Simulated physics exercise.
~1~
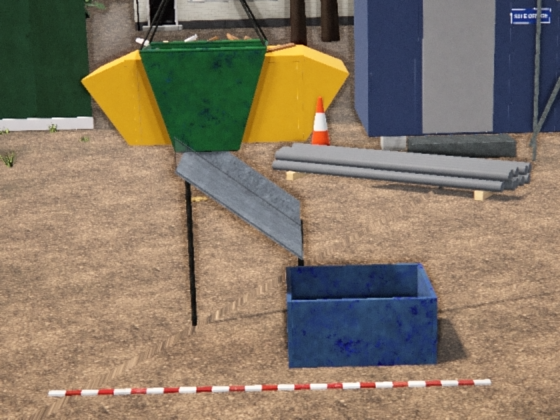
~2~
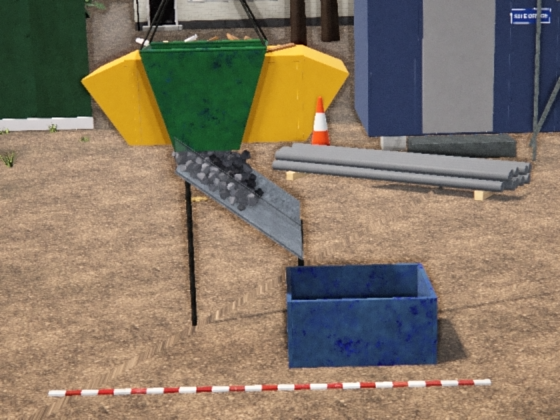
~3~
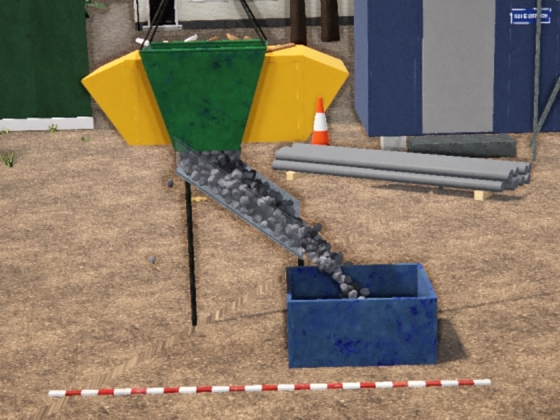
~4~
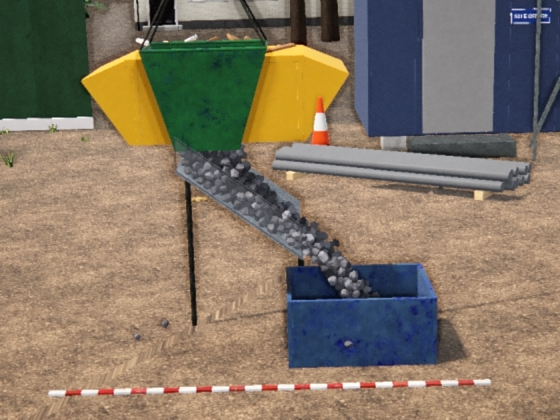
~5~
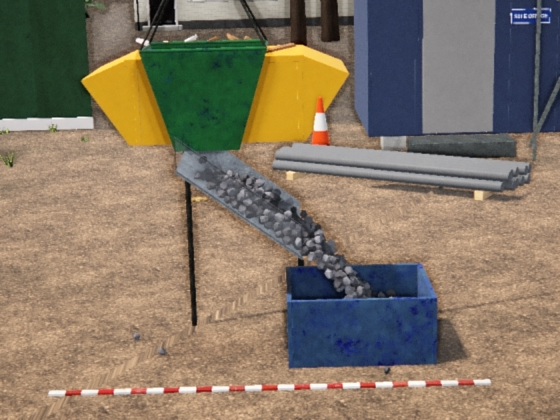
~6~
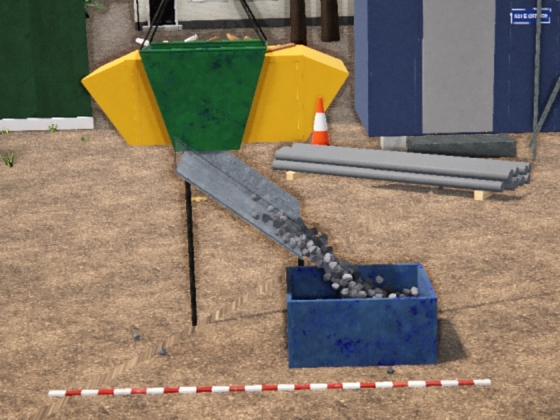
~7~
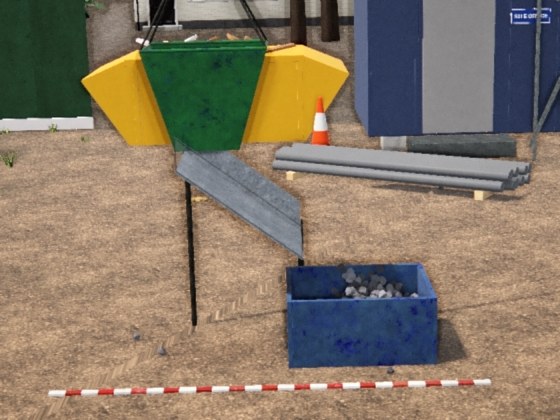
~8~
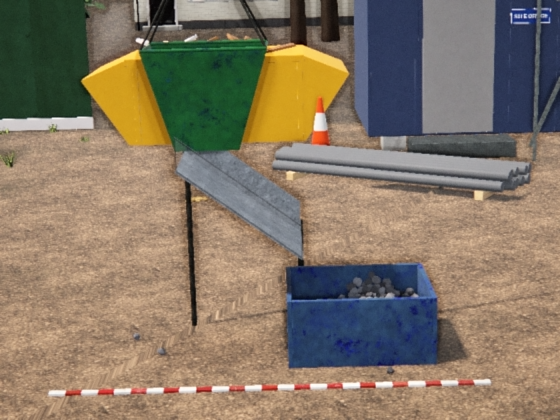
In this clip, dark and light grey stones pour from the bottom of a hanging green skip, slide down a fixed, sloping steel chute to the right and drop into a blue bin. The chute empties, and nearly all the stones end up heaped in the bin.
